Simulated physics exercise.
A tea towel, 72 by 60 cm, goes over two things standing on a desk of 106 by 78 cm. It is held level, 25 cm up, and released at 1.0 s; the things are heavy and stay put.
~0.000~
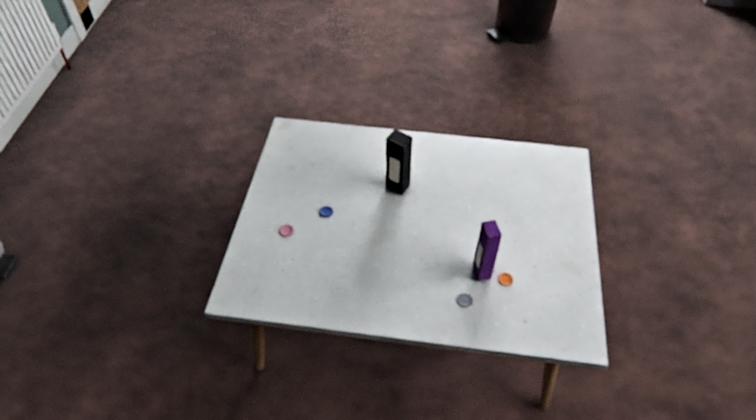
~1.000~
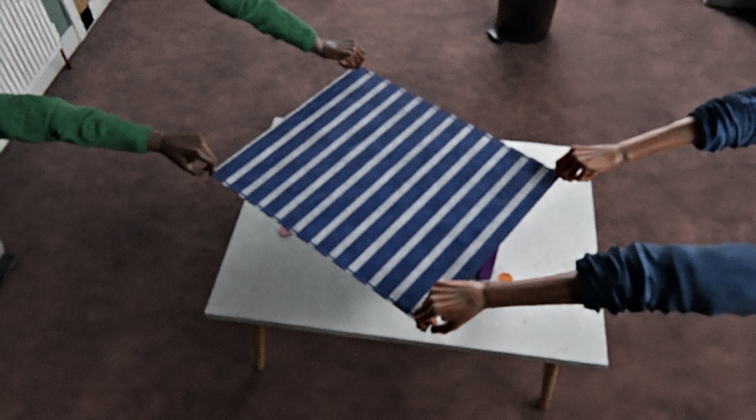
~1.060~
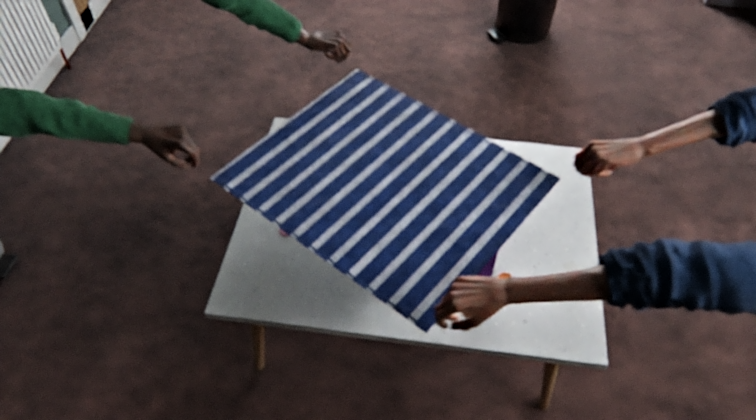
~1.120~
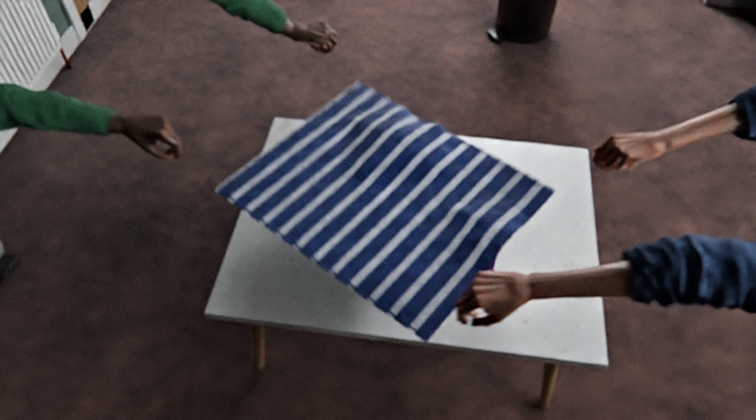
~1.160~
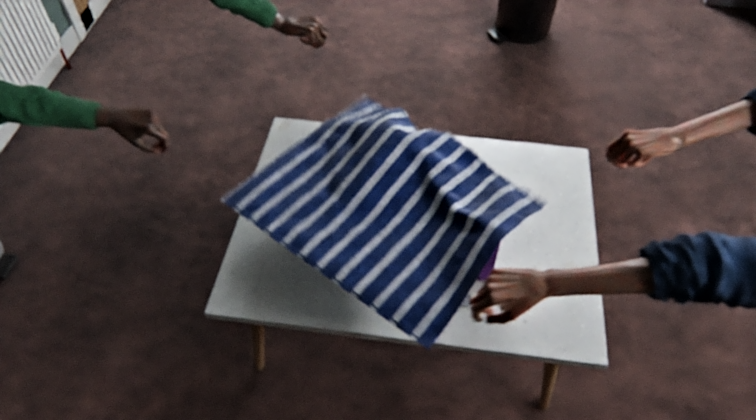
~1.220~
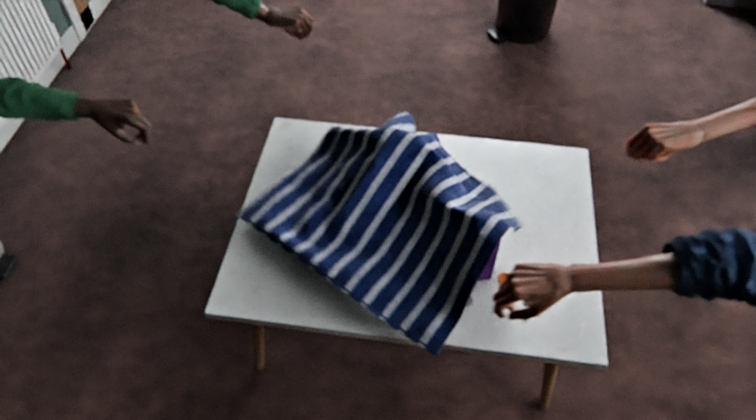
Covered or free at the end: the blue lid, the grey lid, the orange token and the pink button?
The blue lid gets covered, the grey lid gets covered, the orange token stays uncovered, the pink button vanishes under it.
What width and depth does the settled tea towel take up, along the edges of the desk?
About 76 cm by 68 cm.
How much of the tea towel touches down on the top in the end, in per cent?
About 25 per cent.
After 1.4 s, 25 % of it is down, spanning 70 by 67 cm, above pink button, grey lid, blue lid.
After 1.6 s, 25 % of it is down, spanning 80 by 69 cm, above pink button, grey lid, blue lid.
After 1.7 s, 25 % of it is down, spanning 78 by 69 cm, above pink button, grey lid, blue lid.
After 1.9 s, 25 % of it is down, spanning 78 by 68 cm, above pink button, grey lid, blue lid.
After 2.7 s, 25 % of it is down, spanning 76 by 68 cm, above pink button, grey lid, blue lid.
